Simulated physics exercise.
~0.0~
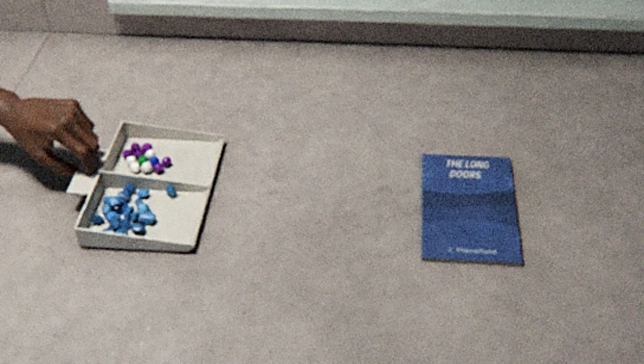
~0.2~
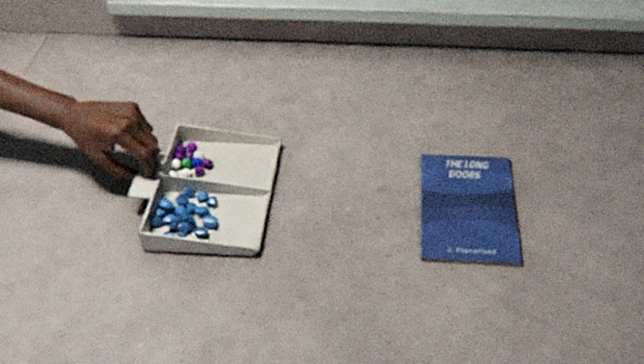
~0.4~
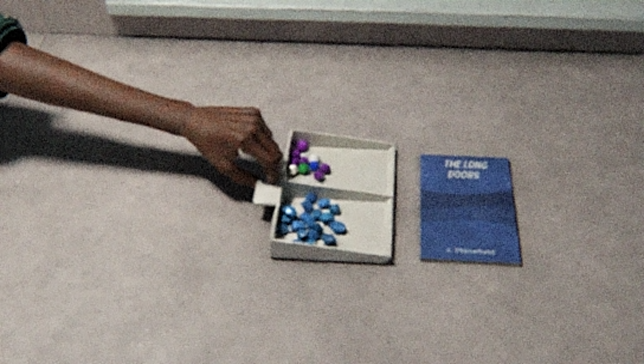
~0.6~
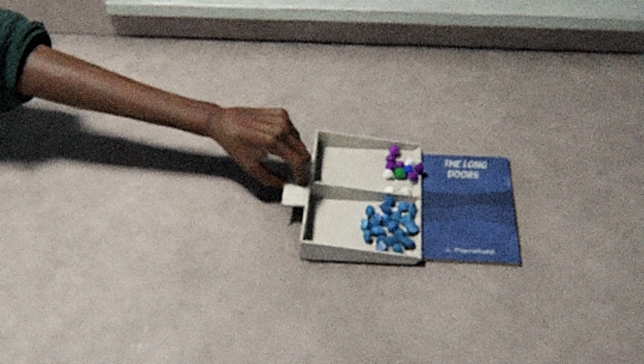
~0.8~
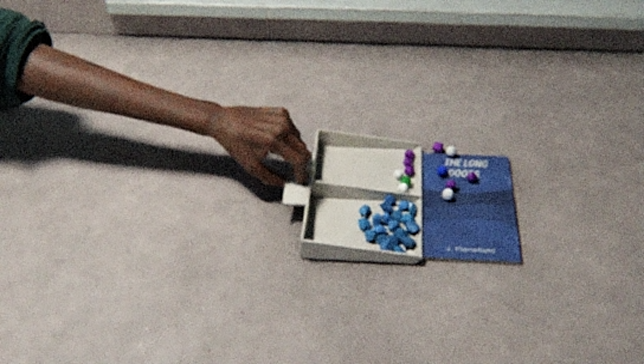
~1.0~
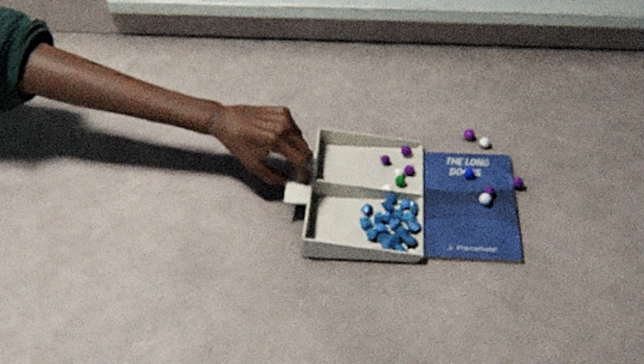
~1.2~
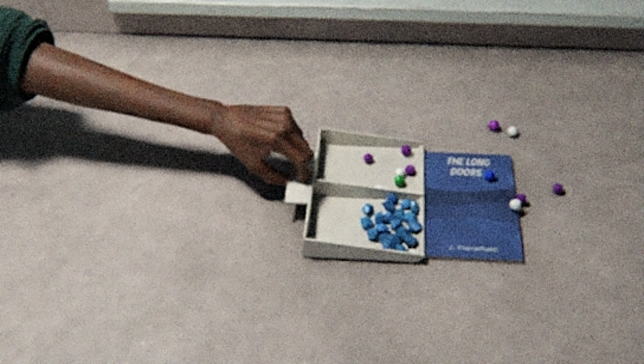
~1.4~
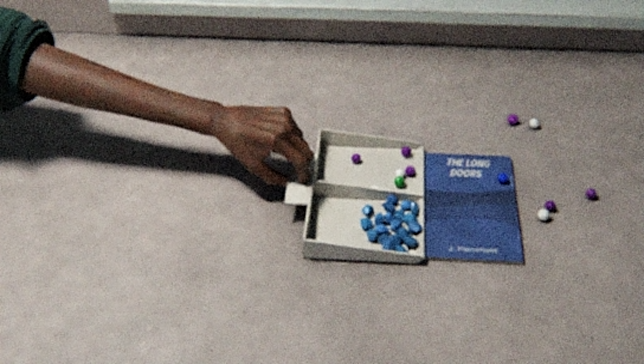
In this clip, a hand pushes a two-part tray of small pieces right across a counter until it stops against a blue book. The nearer blue pieces shift forward but stay inside, while about half the farther multicoloured beads spill over the book, some rolling beyond it.
